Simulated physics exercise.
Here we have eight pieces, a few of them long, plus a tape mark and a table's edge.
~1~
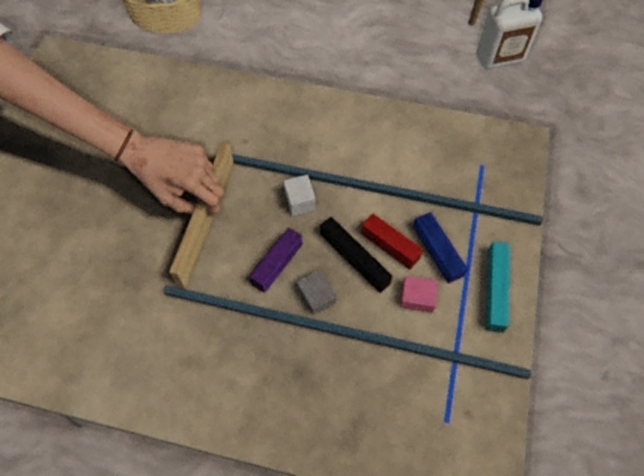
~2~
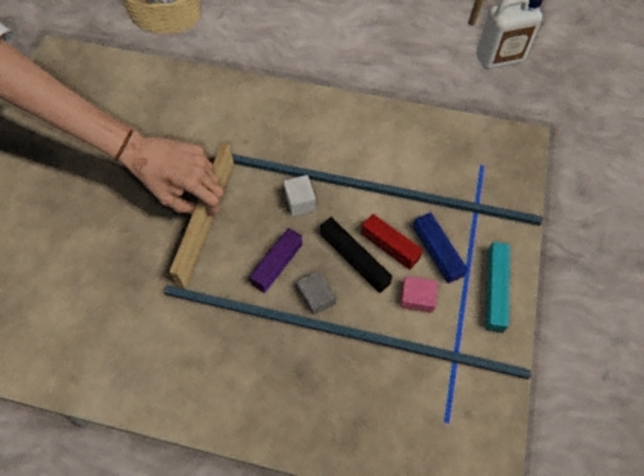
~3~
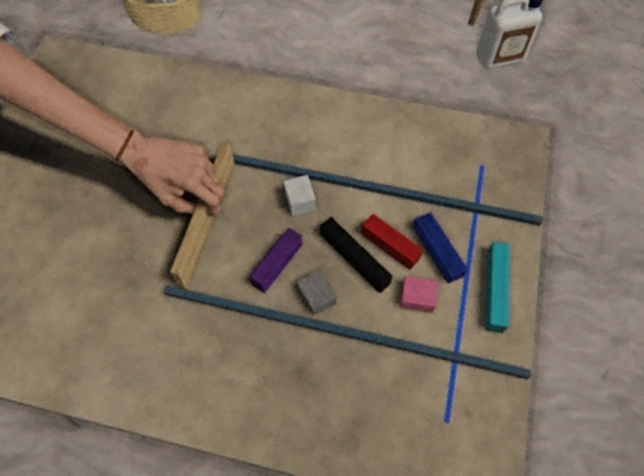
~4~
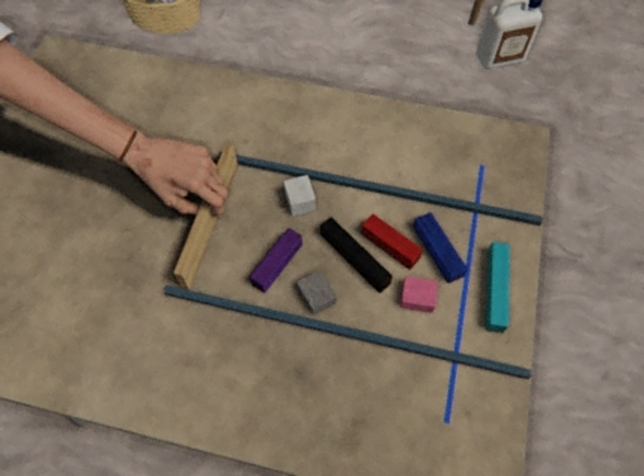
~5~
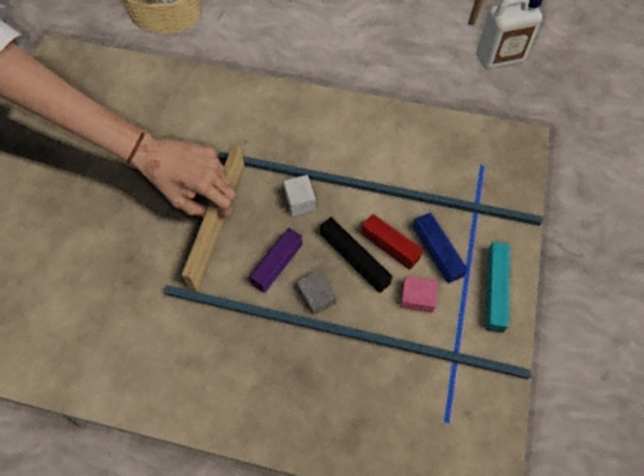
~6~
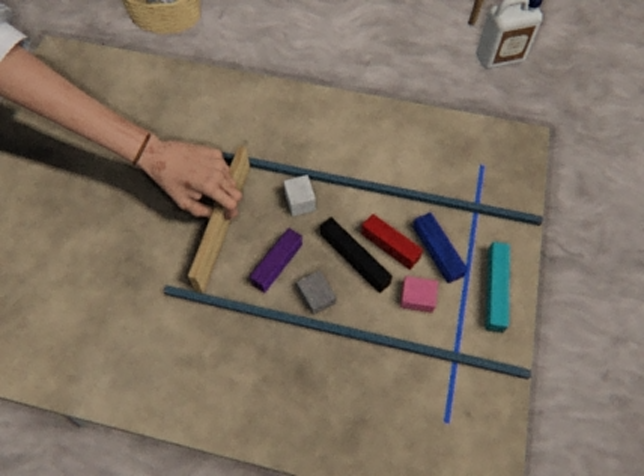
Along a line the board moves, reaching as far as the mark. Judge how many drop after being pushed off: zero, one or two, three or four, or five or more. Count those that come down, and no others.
Number dropping: One or two.
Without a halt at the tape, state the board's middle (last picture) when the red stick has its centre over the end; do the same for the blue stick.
Middle approx. at (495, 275), then approx. at (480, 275).
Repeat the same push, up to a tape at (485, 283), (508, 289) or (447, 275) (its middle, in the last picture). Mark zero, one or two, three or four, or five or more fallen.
In order of the places: 3 or 4; at least five; not one.
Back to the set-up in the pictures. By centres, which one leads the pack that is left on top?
It's the blue stick that is foremost.
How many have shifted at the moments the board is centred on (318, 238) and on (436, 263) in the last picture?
In order, the tallies are 4 and 8.
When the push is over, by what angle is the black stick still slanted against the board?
I'd put it at about 10°.
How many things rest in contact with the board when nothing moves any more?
Count: 2.
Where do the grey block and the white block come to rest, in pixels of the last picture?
Grey block: About (492, 342); white block: About (489, 223).
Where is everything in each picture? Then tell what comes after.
The first picture shows turquoise stick (498, 286); blue stick (439, 247); pink block (419, 294); board (204, 214); tape (467, 280).
The second picture shows blue stick (439, 247); board (204, 214).
The third picture shows pink block (419, 294); black stick (355, 254).
The fourth picture shows turquoise stick (498, 286); purple stick (277, 260).
The fifth picture shows blue stick (439, 247); red stick (391, 242).
The sixth picture shows turquoise stick (498, 286); blue stick (439, 247); pink block (419, 294); board (222, 218); tape (467, 280).
Early on, none off yet; turquoise stick at rest near (498, 286); blue stick at rest near (439, 247); pink block at rest near (419, 294).
Finally, the number that fall off is one or two; lost, turquoise stick.
